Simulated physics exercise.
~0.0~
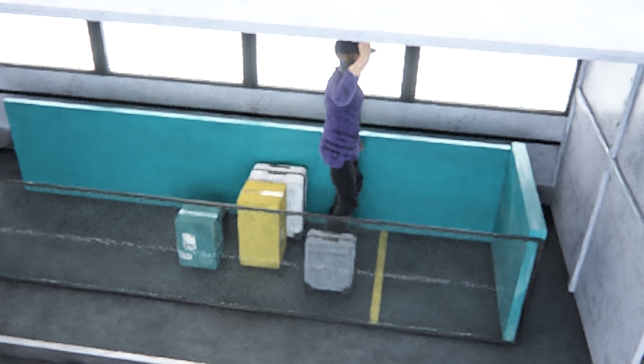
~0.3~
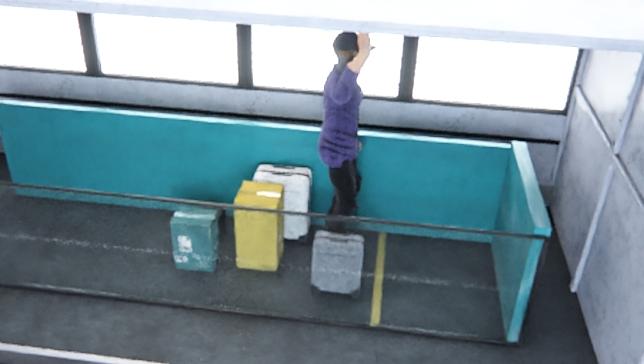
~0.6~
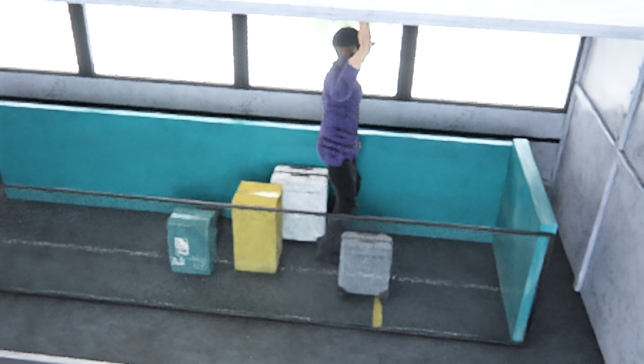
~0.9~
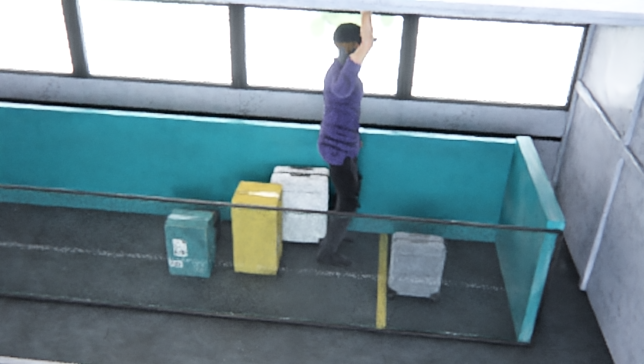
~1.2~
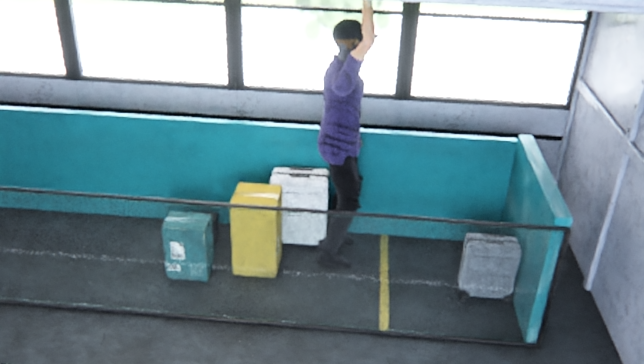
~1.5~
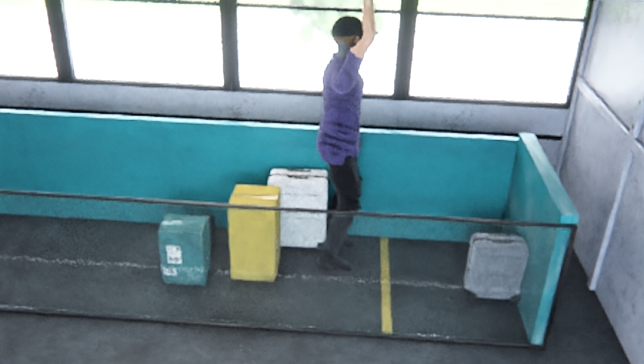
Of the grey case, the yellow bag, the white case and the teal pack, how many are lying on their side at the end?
None of them are. All four are still standing upright at the end.
